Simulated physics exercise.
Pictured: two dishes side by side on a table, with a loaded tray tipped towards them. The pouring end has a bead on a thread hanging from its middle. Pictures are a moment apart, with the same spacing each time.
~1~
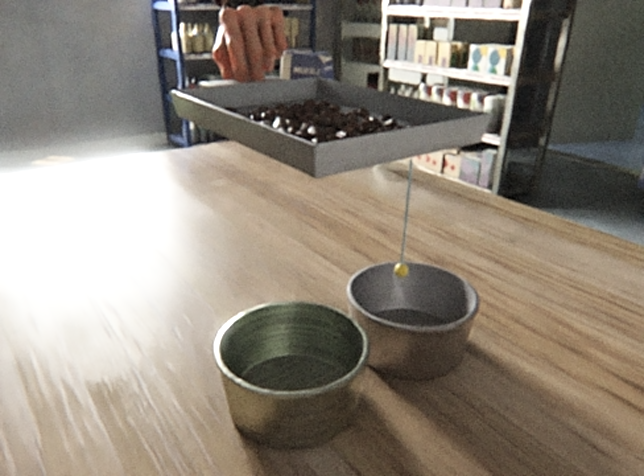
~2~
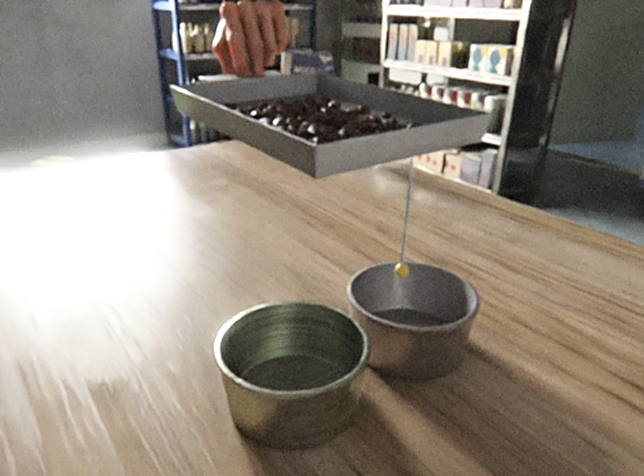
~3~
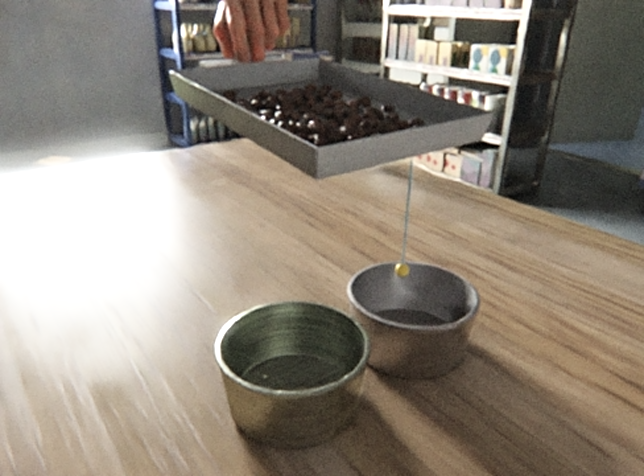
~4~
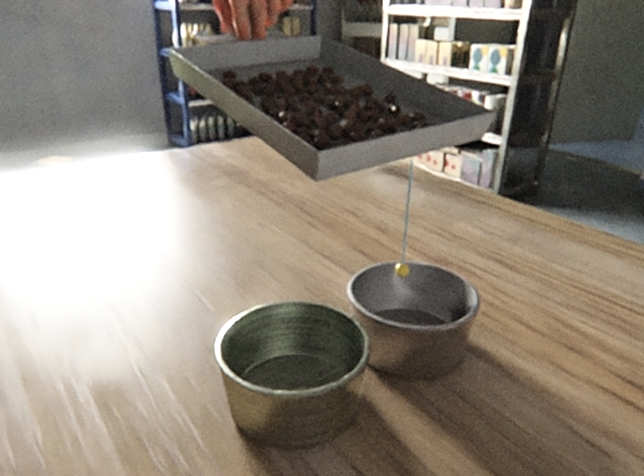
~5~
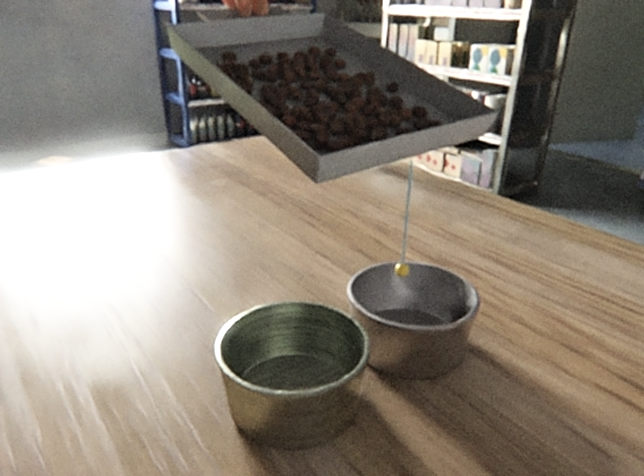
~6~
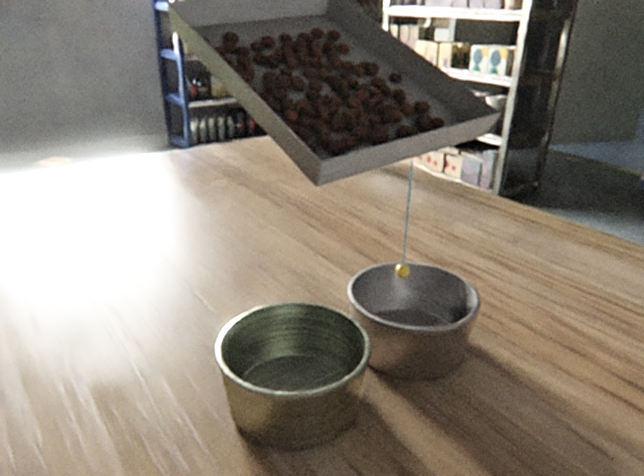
The video shows a hand raising the far side of a gray tray of small dark brown pieces above two round metal dishes on a wooden table, tilting it steadily toward them, its near left corner dipping slightly.
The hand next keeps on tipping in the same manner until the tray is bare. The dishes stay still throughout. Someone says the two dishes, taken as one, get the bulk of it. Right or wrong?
Wrong, they get less than half.
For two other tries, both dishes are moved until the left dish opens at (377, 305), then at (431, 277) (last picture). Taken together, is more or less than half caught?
Shy of half, then shy of half.
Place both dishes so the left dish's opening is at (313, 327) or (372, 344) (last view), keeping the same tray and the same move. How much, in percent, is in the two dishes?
Trial 1 30%, trial 2 80%.
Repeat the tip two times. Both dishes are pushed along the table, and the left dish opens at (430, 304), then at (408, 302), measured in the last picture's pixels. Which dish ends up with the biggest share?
The dish at left, then the dish at left.
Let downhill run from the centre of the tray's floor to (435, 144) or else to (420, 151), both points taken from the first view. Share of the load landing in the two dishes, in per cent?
I'd expect around 20 in a hundred first and around 20 in a hundred second.
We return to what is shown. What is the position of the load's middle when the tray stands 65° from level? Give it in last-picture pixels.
Close to (369, 108).
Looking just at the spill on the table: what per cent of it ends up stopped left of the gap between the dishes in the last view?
Some 10 %.
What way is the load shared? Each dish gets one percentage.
Left dish: 20 per cent; right dish: 10 per cent.
Soon, tray tipped steeply; all on the tray.
A while on, tray tipped past a quarter turn; about two thirds on the tray; a small part in the left dish; a small part outside both; about a quarter in the air.
Towards the end, tray tipped past a quarter turn; about a quarter in the left dish; a small part in the right dish; about two thirds outside both.
Finally, tray tipped past a quarter turn; about a quarter in the left dish; a small part in the right dish; about two thirds outside both.
